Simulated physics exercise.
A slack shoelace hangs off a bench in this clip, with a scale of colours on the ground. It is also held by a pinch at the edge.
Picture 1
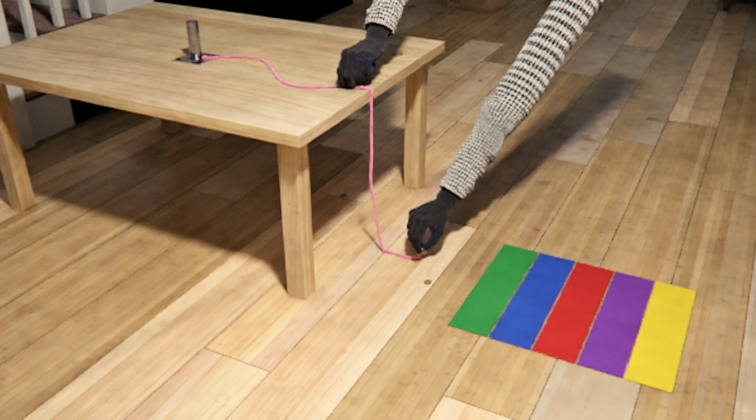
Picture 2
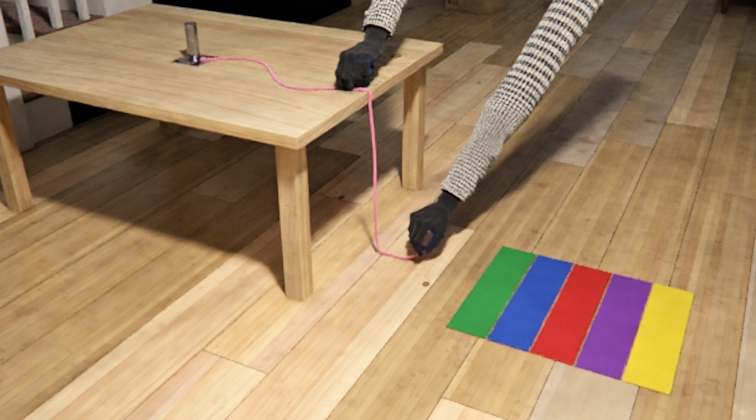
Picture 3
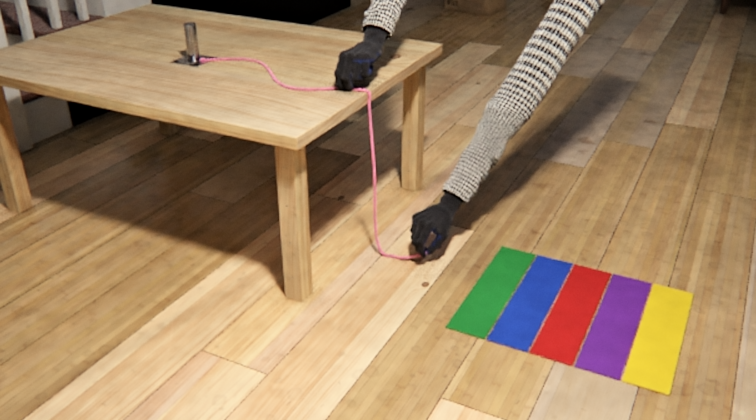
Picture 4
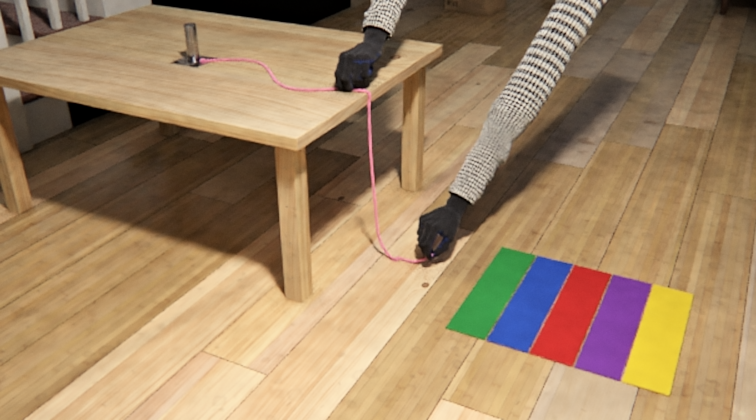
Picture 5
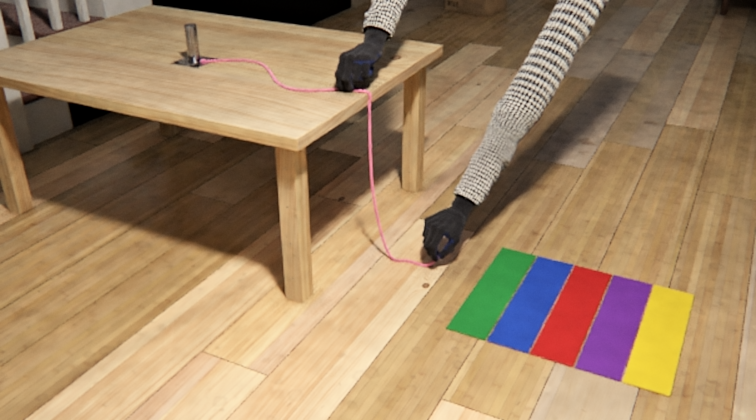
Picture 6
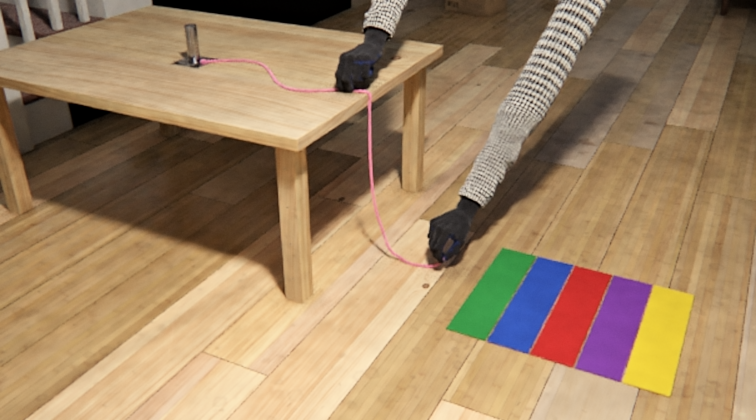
On a wooden floor beside a low table, one gloved hand pinched a pink cord at the table's edge while another drew its hanging end slightly right, toward a mat of five coloured stripes.
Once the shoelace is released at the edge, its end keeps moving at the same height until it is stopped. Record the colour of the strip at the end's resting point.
Resting point: Red strip.
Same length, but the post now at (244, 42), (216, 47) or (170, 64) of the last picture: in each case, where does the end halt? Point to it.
Going through the tries, you get (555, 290), then (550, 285), then (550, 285).
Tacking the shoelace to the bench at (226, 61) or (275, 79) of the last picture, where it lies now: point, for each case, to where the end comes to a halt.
(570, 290) and (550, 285).
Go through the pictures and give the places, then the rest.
End (422, 249); green (478, 314); blue (519, 326); red (561, 338); purple (607, 351); yellow (653, 365), in the first frame.
End (423, 251); shoelace through (234, 59) (272, 73) (314, 89) (371, 113) (375, 183) (378, 247), in the second frame.
End (426, 253), in the third frame.
End (433, 255); shoelace through (233, 60) (271, 74) (313, 90) (369, 114) (373, 184) (384, 249), in the fourth frame.
End (438, 257), in the fifth frame.
End (443, 259); shoelace through (234, 61) (272, 75) (314, 91) (370, 115) (372, 184) (390, 249), in the sixth frame.
Soon after, end near (495, 272); over green.
Then, end near (546, 285); over blue.
At full stretch, end near (576, 293); over red. It halts on the red strip.
